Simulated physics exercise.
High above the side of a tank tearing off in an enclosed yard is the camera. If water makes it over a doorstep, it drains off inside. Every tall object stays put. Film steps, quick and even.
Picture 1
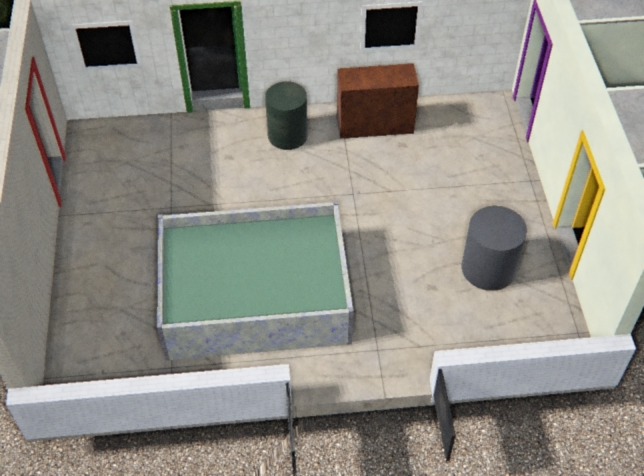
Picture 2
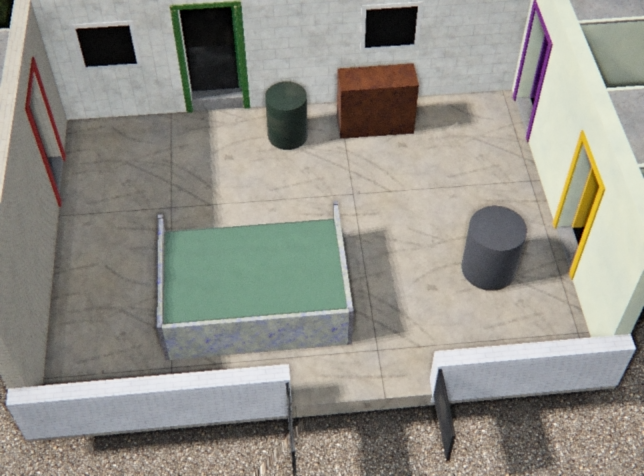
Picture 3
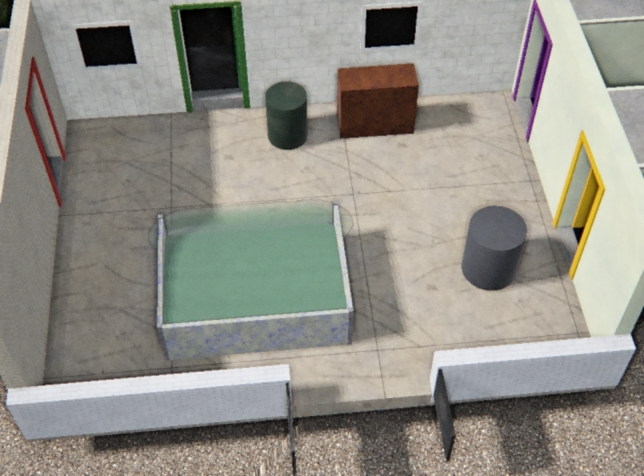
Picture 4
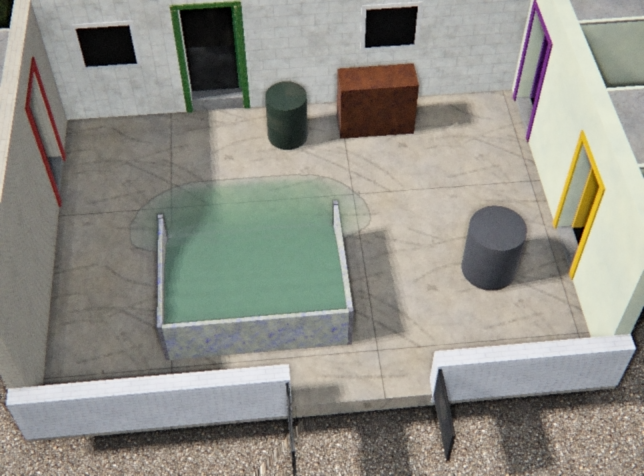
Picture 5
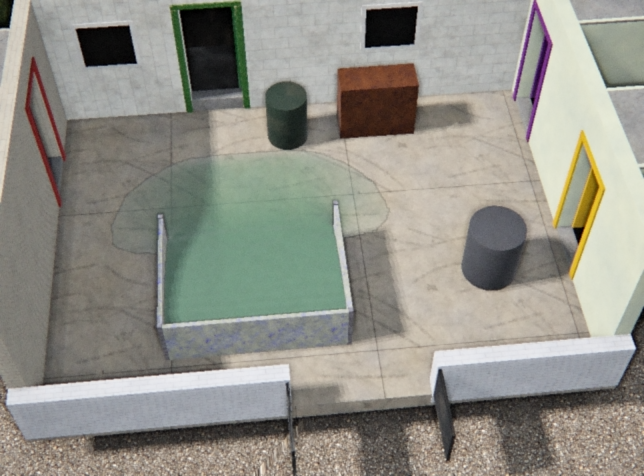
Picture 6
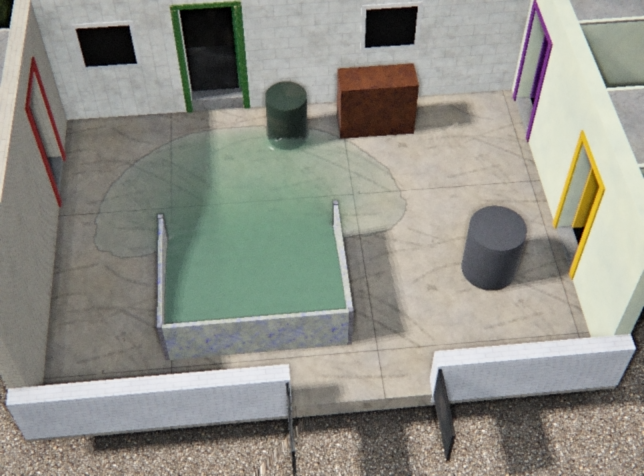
At first, an open tank of green water sits whole and still in a walled yard. Then its far side is gone, and water pours out through the gap, spreading across the paved floor in a widening, rounded sheet that reaches the base of the dark green barrel near the back wall.
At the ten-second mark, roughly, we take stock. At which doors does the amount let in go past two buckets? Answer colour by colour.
Door by door: The green door goes past two; the red door goes past two; the purple door goes past two; the yellow door goes past two.
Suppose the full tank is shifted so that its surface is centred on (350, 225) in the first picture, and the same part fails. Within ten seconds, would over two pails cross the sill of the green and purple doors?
Both doors in order - green door misses it, purple door tops it.
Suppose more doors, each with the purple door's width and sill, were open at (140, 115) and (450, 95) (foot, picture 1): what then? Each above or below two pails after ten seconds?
Well, the earlier one is above the limit, while the later one is below the limit.
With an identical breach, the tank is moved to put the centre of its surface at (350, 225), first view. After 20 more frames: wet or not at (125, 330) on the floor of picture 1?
Unflooded.
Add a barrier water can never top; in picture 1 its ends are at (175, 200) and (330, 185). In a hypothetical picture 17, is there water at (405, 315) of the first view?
I'd say it ends up unwetted.
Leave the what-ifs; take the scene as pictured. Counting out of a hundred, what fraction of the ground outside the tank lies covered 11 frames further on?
I reckon 45 per cent or so.
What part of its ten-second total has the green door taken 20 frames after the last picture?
I'd put it at about 100 per cent.
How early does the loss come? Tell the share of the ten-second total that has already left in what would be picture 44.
It comes to around 55 per cent.
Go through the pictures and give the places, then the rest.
In the first picture, the open tank at (252, 265) is whole and still.
In the second picture, water pours out on the open tank's far side and has run to a hidden place.
In the third picture, the front is at (156, 229), out from the gap on the open tank's far side.
In the fourth picture, the front is at (357, 200), out from the gap on the open tank's far side.
In the fifth picture, the front is at (369, 185), out from the gap on the open tank's far side.
In the sixth picture, water pours out on the open tank's far side and has run to (319, 133).
A moment on, water covers 40 % of the floor; the green door over two buckets in, the red door wet at the sill, nothing in, the purple door not reached, the yellow door not reached.
Next, water covers 45 % of the floor; the green door far over two buckets in, the red door wet at the sill, nothing in, the purple door wet at the sill, nothing in, the yellow door not reached.
Then, water covers 60 % of the floor; the green door far over two buckets in, the red door under two buckets in, the purple door over two buckets in, the yellow door wet at the sill, nothing in.
Later, water covers 90 % of the floor; the green door far over two buckets in, the red door over two buckets in, the purple door far over two buckets in, the yellow door under two buckets in.
In the end, water covers 100 % of the floor; the green door far over two buckets in, the red door over two buckets in, the purple door far over two buckets in, the yellow door over two buckets in.
